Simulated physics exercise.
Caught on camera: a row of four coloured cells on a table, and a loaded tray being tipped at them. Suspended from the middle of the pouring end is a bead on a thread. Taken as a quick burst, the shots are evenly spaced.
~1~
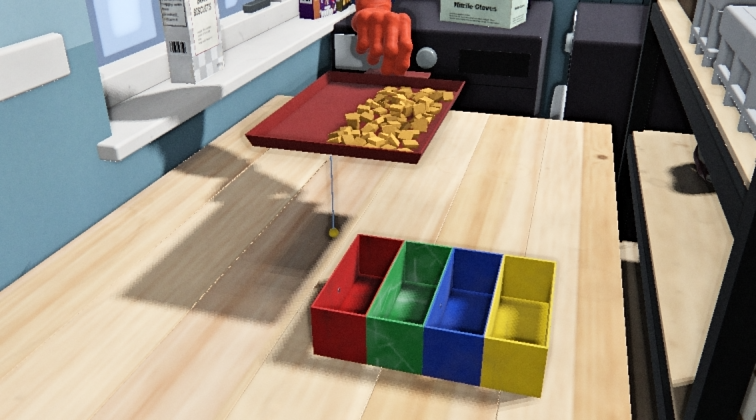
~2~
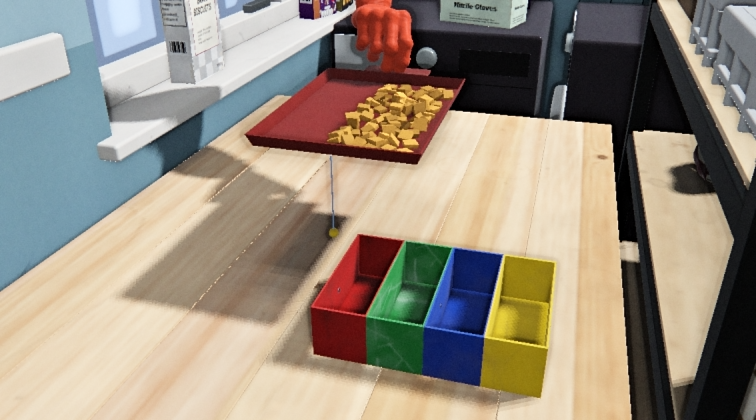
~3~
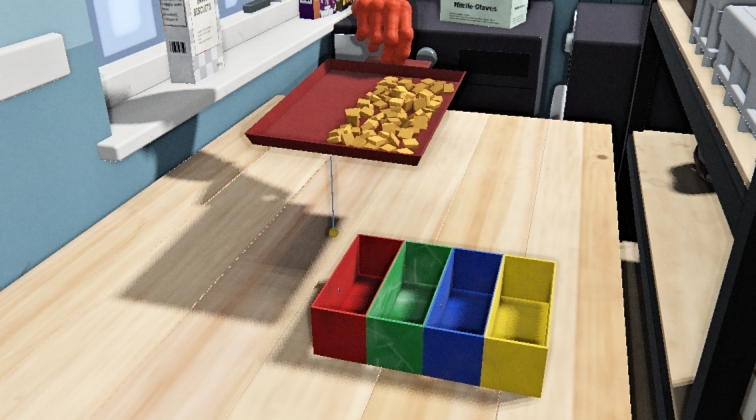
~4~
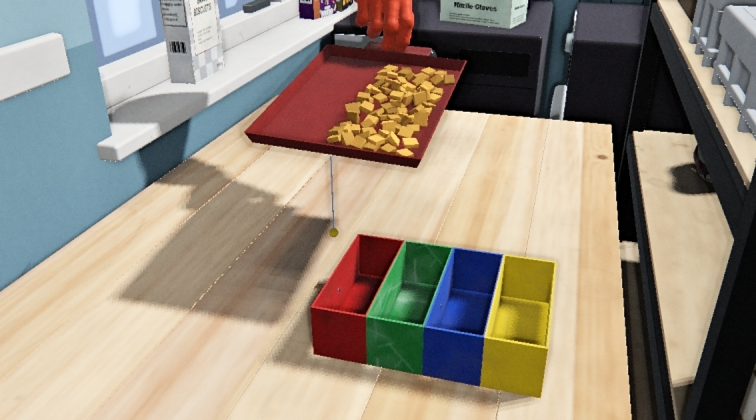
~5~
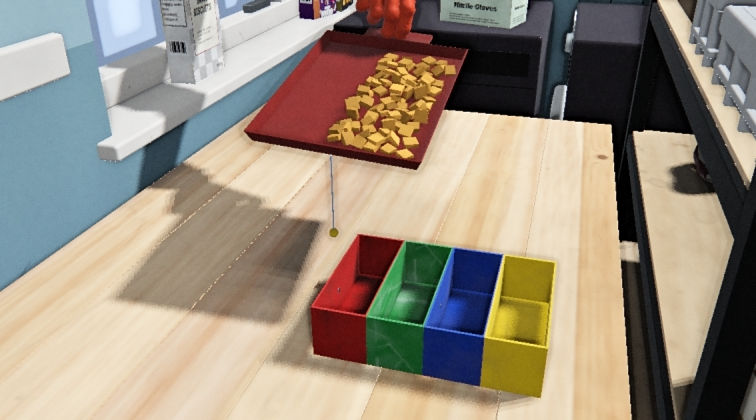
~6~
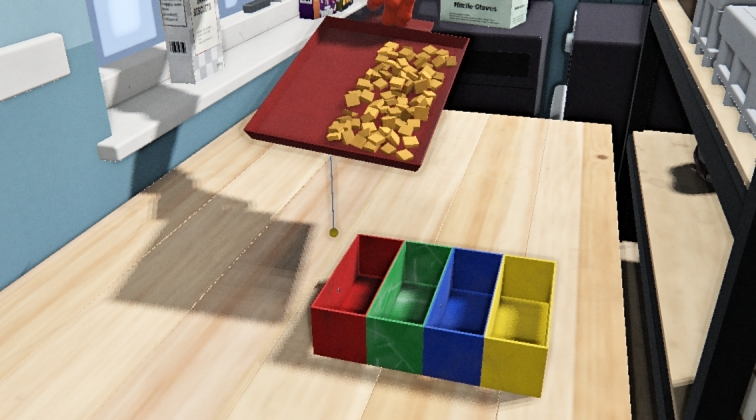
We see a red-gloved hand holding a red tray of golden cereal squares above a row of red, green, blue and yellow cells; the tray gradually tilts, its far side rising and its pouring end dipping slightly toward the right corner.
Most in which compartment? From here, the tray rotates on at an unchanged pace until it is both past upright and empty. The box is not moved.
Green compartment.
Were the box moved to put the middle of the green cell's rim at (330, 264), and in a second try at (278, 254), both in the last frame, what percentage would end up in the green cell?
In order, 10 % and 0 %.
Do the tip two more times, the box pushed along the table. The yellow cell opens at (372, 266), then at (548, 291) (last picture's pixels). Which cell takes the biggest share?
So the first one goes to the cell in yellow and the second to red.
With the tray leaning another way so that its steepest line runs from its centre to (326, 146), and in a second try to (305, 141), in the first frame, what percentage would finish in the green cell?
I'd say some 0 in a hundred at first, then 0 in a hundred.
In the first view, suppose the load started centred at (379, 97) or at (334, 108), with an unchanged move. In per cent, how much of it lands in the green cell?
Try 1: 50 %; try 2: 40 %.
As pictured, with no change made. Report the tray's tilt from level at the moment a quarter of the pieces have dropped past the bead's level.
Roughly 75 degrees of turn.
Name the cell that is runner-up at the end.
It's the red cell.
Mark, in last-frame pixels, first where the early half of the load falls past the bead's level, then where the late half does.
Early half: (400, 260); late half: (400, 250).
Soon, tray tipped steeply; all on the tray.
A while on, tray tipped right over; a stray few on the tray; about half in the green cell; about a third in the red cell; a small part in the blue cell; a small part falling or outside the box.
Towards the end, tray tipped past a quarter turn; about half in the green cell; about a third in the red cell; a small part in the blue cell; a stray few falling or outside the box.
Finally, tray tipped past a quarter turn; about half in the green cell; about a third in the red cell; a small part in the blue cell; none in the yellow cell; a stray few outside the box.
